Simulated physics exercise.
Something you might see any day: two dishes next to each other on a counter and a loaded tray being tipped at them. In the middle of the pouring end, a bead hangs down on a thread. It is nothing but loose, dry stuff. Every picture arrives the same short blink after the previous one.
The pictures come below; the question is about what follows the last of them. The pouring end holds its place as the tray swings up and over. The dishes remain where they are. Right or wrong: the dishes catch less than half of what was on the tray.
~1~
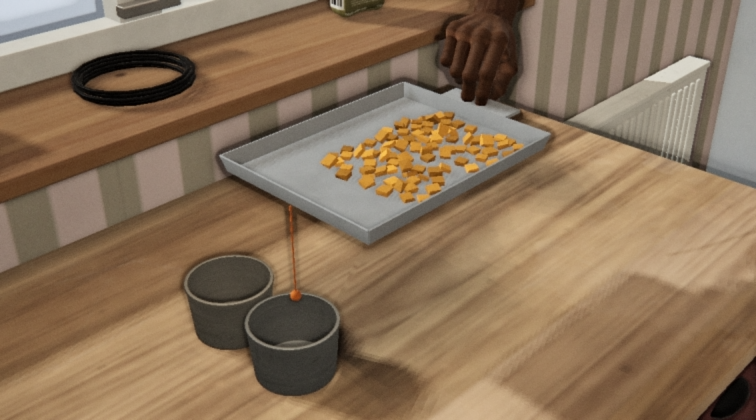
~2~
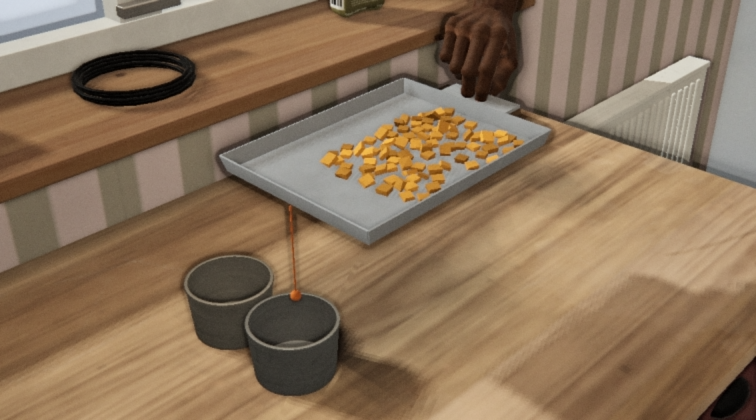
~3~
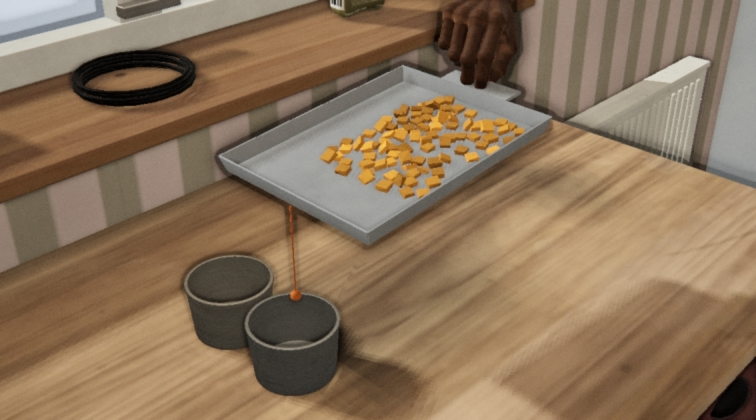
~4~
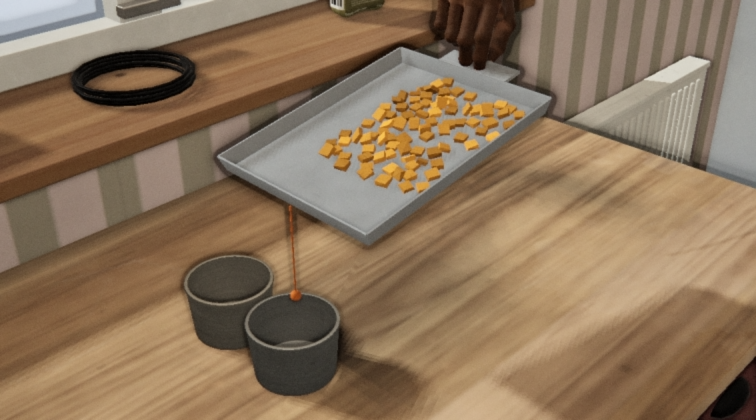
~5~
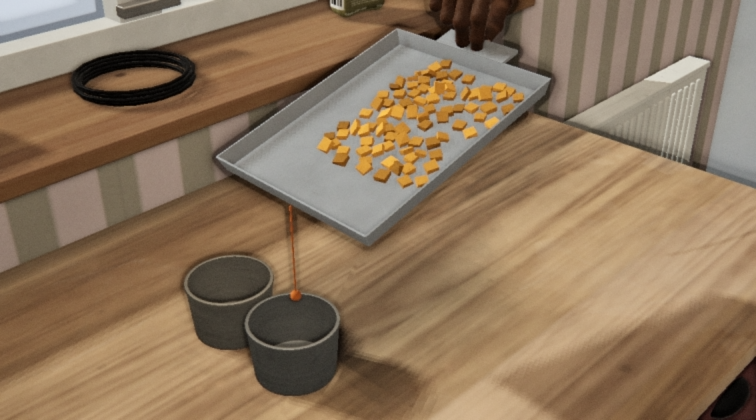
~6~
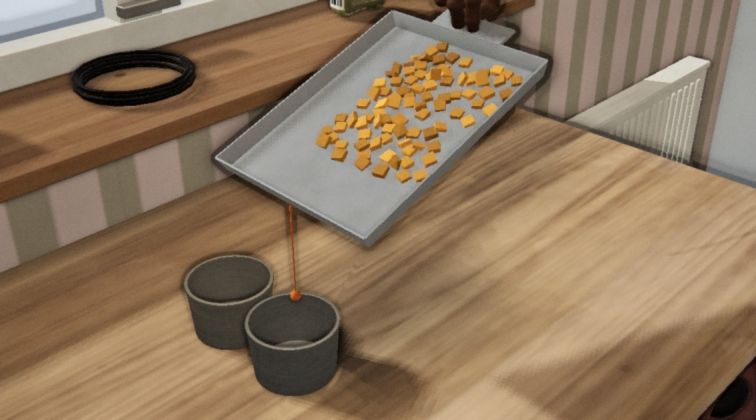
Right - they catch less than half.
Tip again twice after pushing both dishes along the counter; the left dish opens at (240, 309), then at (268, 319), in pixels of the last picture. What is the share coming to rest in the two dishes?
70 %, 80 %.
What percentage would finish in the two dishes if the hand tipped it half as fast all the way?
It would be around 30 percent.
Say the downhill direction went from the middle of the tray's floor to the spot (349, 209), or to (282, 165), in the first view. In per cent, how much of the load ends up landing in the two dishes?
Case one 10 %; case two 70 %.
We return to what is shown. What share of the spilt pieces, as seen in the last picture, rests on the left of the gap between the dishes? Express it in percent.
60 %, near enough.
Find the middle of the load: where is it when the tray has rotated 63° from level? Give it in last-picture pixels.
Somewhere around pixel (314, 199) in the last picture.
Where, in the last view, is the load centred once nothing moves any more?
Roughly at (286, 390), give or take.
Soon, tray tipped steeply; nearly all on the tray; a small part in the air.
A while on, tray tipped past a quarter turn; about half on the tray; a small part in the right dish; a stray few in the left dish; about a third outside both; a small part in the air.
Towards the end, tray tipped past a quarter turn; about a quarter in the right dish; a stray few in the left dish; about two thirds outside both.
Finally, tray tipped past a quarter turn; about a quarter in the right dish; a stray few in the left dish; about two thirds outside both.
